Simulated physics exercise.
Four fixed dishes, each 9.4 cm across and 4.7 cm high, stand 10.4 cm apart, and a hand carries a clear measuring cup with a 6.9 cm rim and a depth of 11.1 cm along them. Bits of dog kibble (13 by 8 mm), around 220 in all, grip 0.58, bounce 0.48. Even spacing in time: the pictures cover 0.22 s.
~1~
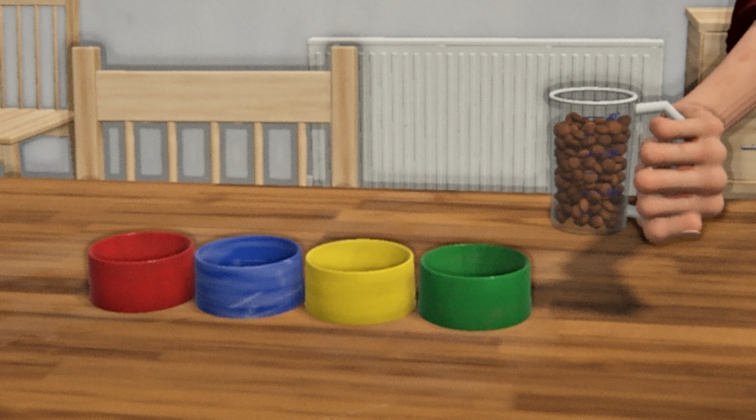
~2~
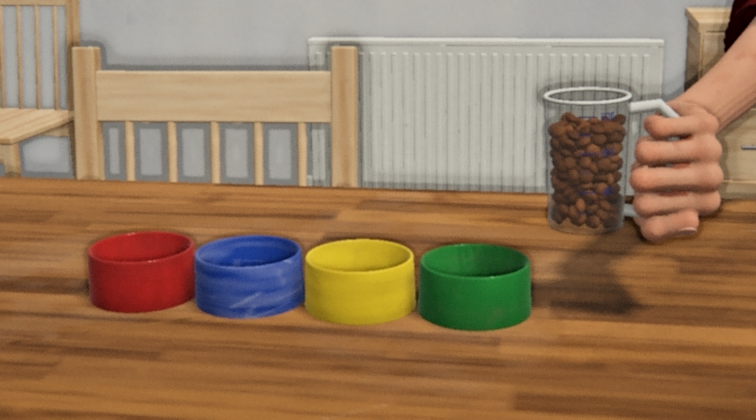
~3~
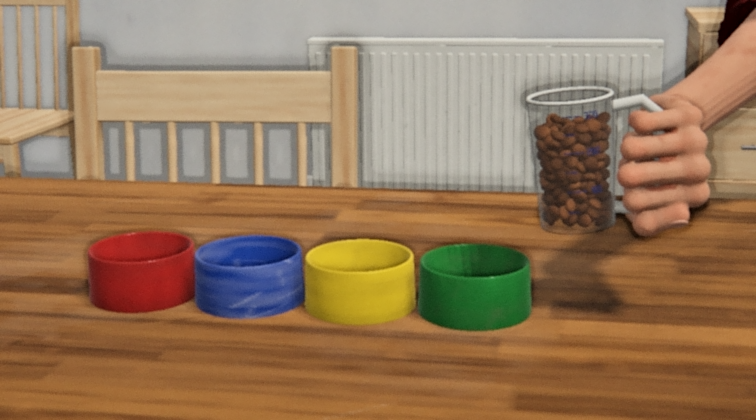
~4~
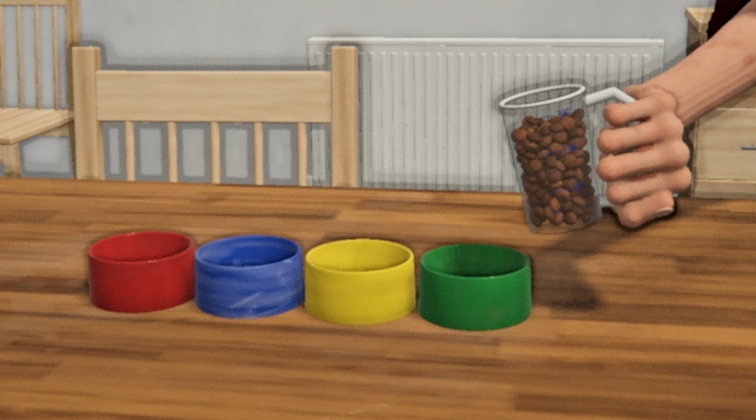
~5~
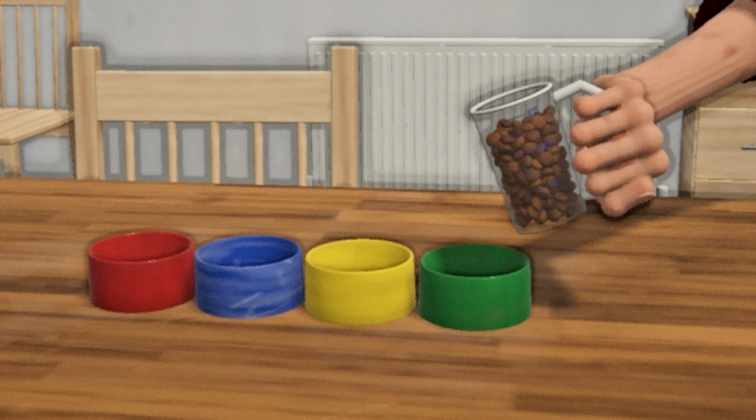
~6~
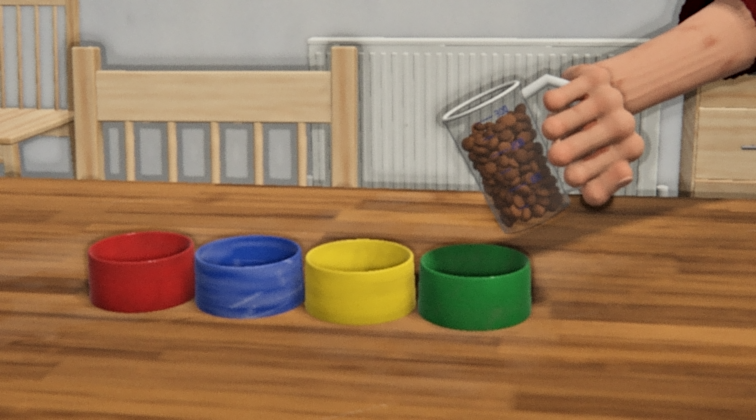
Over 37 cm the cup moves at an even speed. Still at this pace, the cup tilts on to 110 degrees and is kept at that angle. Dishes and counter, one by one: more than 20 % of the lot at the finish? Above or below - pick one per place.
Red dish: Above; blue dish: Below; green dish: Below; yellow dish: Below; counter: Above.
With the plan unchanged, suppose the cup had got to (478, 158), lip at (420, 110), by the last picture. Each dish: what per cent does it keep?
You'd end up with red at 80, blue at 0, green at 0 and yellow at 0.
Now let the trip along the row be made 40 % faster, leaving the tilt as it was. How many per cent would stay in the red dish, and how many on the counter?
The shares would then be red 40 and counter 40.
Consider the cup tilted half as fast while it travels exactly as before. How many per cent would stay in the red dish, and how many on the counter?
In the red dish 80; on the counter 10.
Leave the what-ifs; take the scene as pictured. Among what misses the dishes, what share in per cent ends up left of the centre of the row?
100 %.
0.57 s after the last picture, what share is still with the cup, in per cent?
Some 90 per cent.
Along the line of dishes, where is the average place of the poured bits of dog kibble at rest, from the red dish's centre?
Near 5 cm, shifted toward decreasing x.
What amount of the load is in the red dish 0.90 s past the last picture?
About 35 percent.
Then, 0.34 s after the last picture, tilt 83 degrees; cup holds 100 %.
Then, 0.57 s after the last picture, tilt 110 degrees; cup holds 90 %, red 5 %.
Then, 0.90 s after the last picture, tilt 110 degrees; cup holds 30 %, red 35 %.
In the end, red 55 %, blue 0 %, green 0 %, yellow 0 %, counter 40 %, cup 5 %.
